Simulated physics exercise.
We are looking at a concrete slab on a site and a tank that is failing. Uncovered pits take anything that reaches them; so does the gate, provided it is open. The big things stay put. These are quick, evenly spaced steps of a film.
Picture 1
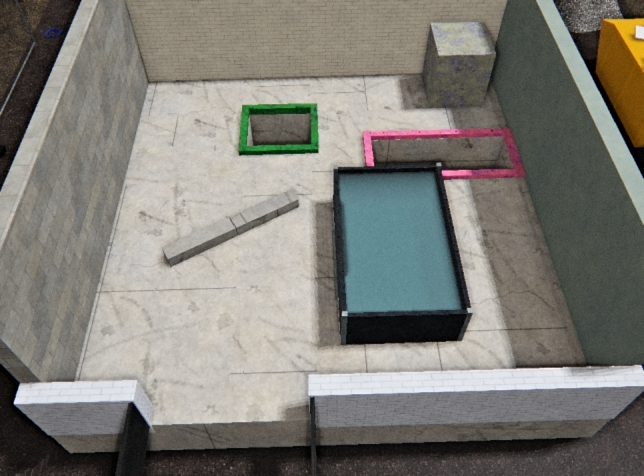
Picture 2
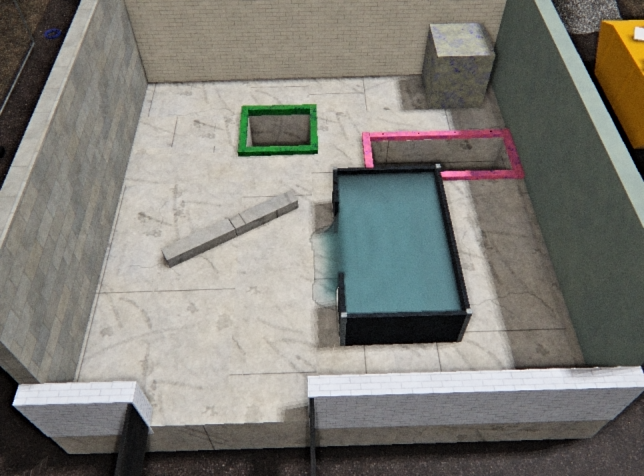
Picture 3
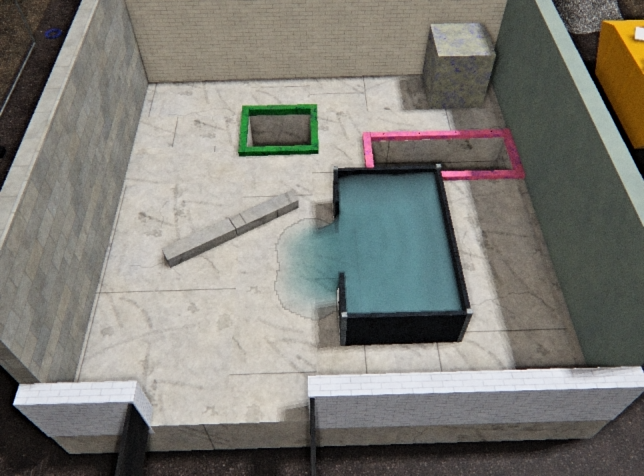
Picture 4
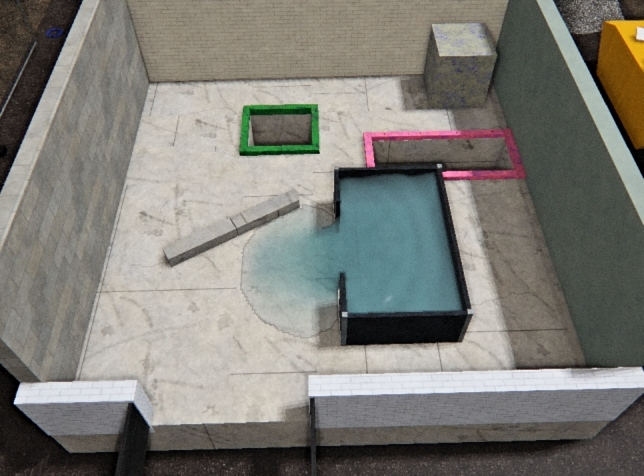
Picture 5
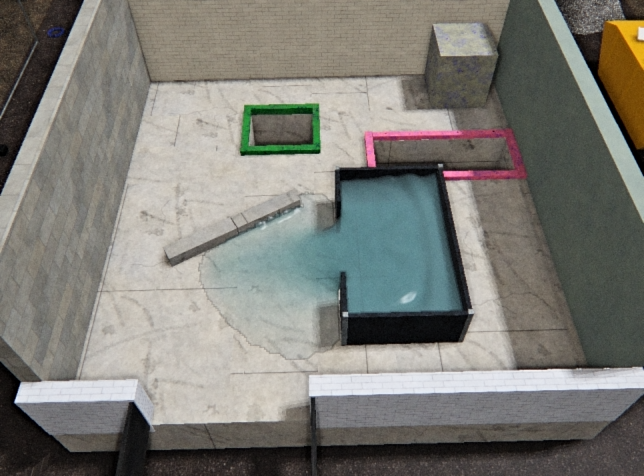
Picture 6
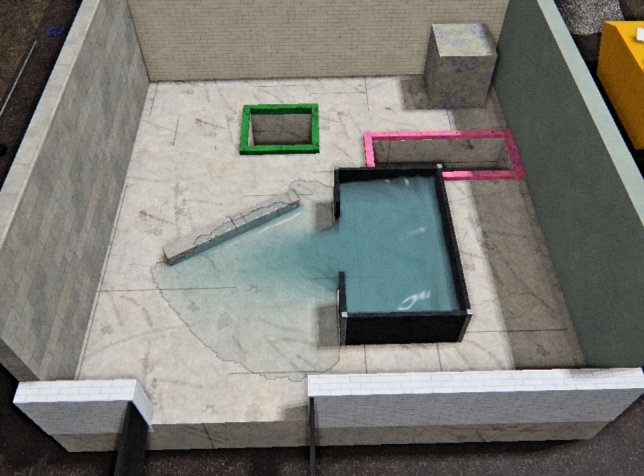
On a concrete slab, water pours from a dark tank's left side and spreads leftward.
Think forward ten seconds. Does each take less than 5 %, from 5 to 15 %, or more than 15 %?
Outcome: The gate gets a sizeable chunk - beyond fifteen per cent; the pink pit gets a mere sliver - short of five per cent; the green pit gets a mere sliver - short of five per cent.
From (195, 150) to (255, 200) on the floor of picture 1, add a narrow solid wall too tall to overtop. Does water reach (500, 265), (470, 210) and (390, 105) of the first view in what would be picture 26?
Same order as asked - unsoaked, unsoaked, unsoaked.
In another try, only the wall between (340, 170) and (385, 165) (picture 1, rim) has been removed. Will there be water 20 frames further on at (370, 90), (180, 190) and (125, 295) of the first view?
Soaked, then soaked, then unsoaked.
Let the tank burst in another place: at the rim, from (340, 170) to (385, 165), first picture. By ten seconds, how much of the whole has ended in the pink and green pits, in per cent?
Pink 8 %, green 12 %.
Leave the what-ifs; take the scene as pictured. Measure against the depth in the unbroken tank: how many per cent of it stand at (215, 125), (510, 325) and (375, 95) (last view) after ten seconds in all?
In order: About 14, 6 and 6 in a hundred.
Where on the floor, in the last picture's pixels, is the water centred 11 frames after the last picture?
It is near (278, 282).
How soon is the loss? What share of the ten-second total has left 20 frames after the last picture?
Roughly 20 percent of it.
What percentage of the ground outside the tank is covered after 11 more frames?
Some 35 per cent.
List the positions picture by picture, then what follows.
The first frame shows still water in the open tank at (396, 237).
In the second frame, water pours out at (340, 256) and has run to (327, 231).
In the third frame, water pours out at (341, 258) and has run to (287, 235).
In the fourth frame, the front is at (251, 246), out from the gap at (342, 258).
In the fifth frame, the front is at (210, 256), out from the gap at (342, 258).
In the sixth frame, the front is at (160, 278), out from the gap at (341, 257).
A moment on, water covers 25 % of the floor; the gate 0 %, the pink pit 0 %, the green pit 0 %.
Next, water covers 35 % of the floor; the gate 1 %, the pink pit 0 %, the green pit 0 %.
Then, water covers 45 % of the floor; the gate 5 %, the pink pit 0 %, the green pit 0 %.
Later, water covers 70 % of the floor; the gate 13 %, the pink pit 0 %, the green pit 0 %.
In the end, water covers 90 % of the floor; the gate 22 %, the pink pit 0 %, the green pit 0 %.
